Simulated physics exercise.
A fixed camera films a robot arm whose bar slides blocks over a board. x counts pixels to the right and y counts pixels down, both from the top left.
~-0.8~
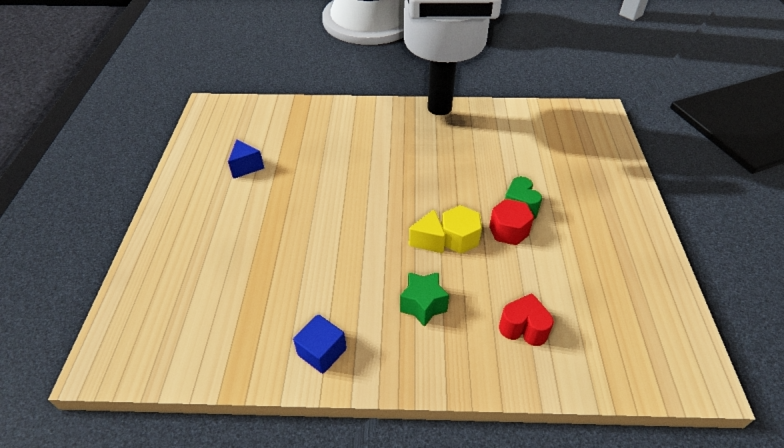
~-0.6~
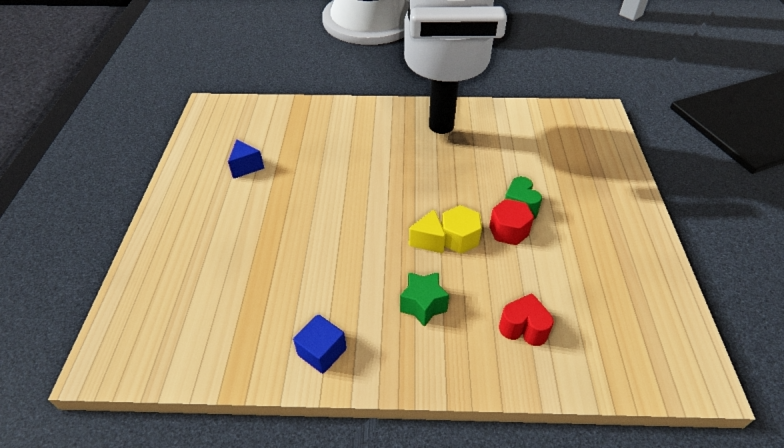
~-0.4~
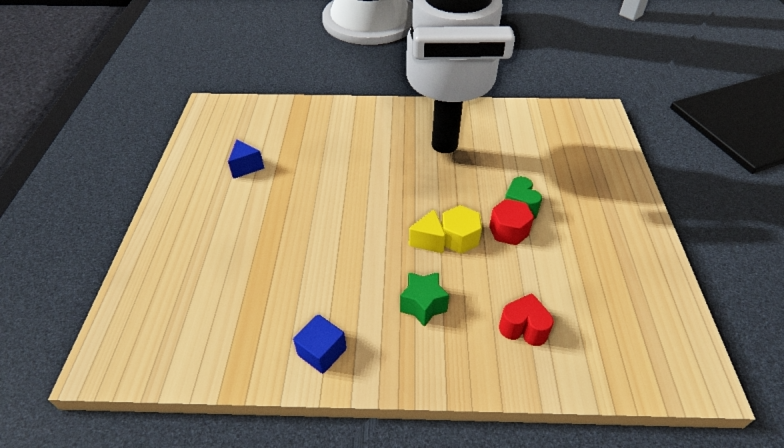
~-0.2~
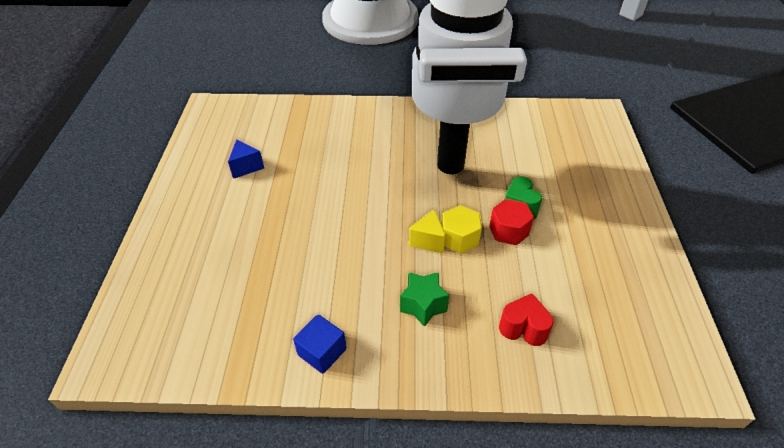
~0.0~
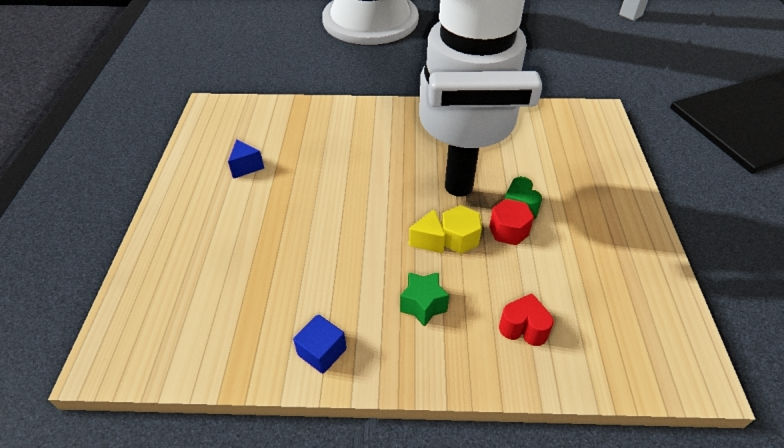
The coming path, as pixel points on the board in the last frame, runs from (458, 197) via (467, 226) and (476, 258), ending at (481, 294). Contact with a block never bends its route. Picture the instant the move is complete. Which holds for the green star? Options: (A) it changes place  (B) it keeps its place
I'll go with A - it changes place.
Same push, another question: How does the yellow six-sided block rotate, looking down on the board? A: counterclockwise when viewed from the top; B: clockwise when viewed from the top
(B)
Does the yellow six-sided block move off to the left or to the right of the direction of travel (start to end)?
Gets pushed right.
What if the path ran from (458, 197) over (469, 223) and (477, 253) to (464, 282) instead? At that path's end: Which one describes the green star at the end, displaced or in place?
The green star moves.
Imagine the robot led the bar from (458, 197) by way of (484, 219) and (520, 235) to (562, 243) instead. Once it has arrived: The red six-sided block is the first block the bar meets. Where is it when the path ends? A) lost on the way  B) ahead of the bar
B.
What follows on the original path. One third of the way, bar (468, 216); yellow six-sided block (463, 234).
Two thirds of the way, bar (478, 249); yellow six-sided block (460, 264), turned 15° clockwise.
At the end, bar (483, 285); green star (411, 296); yellow six-sided block (447, 281), turned 50° clockwise; red six-sided block still.
